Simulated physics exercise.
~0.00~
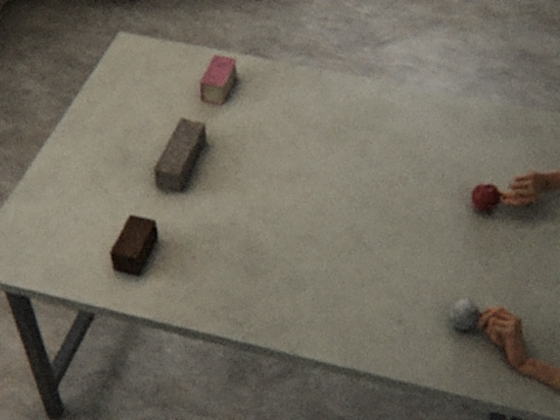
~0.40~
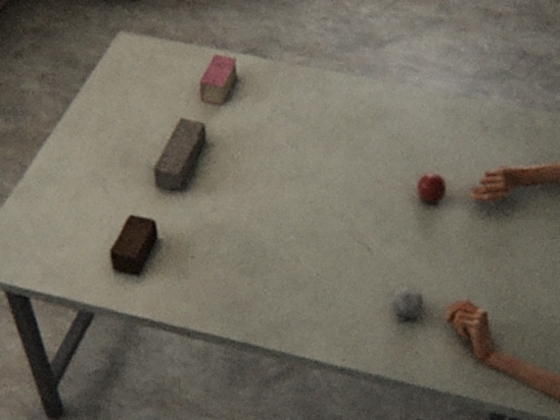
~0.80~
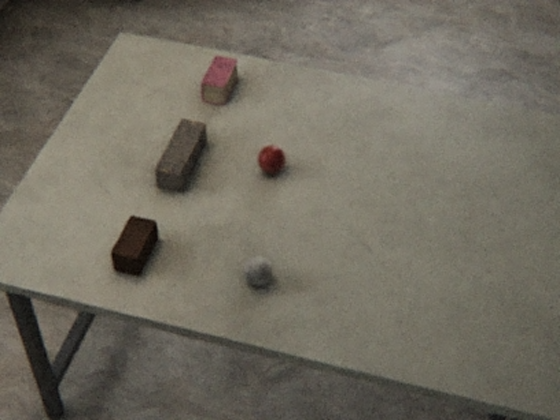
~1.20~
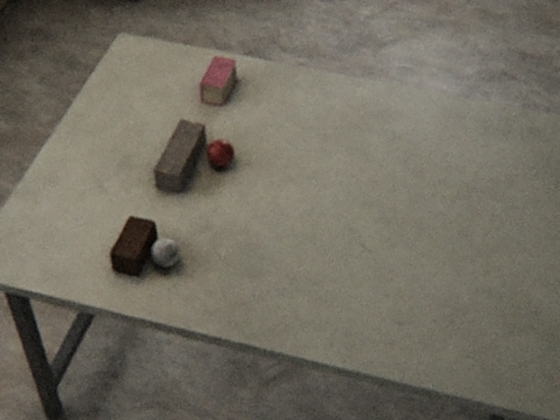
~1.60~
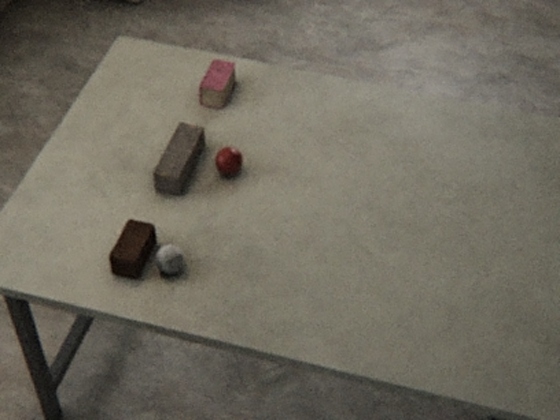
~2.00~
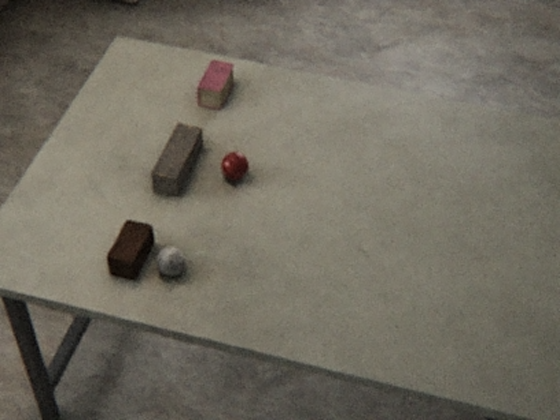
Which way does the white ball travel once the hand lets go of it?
The white ball rolls to the left, across the table toward the brown brick.
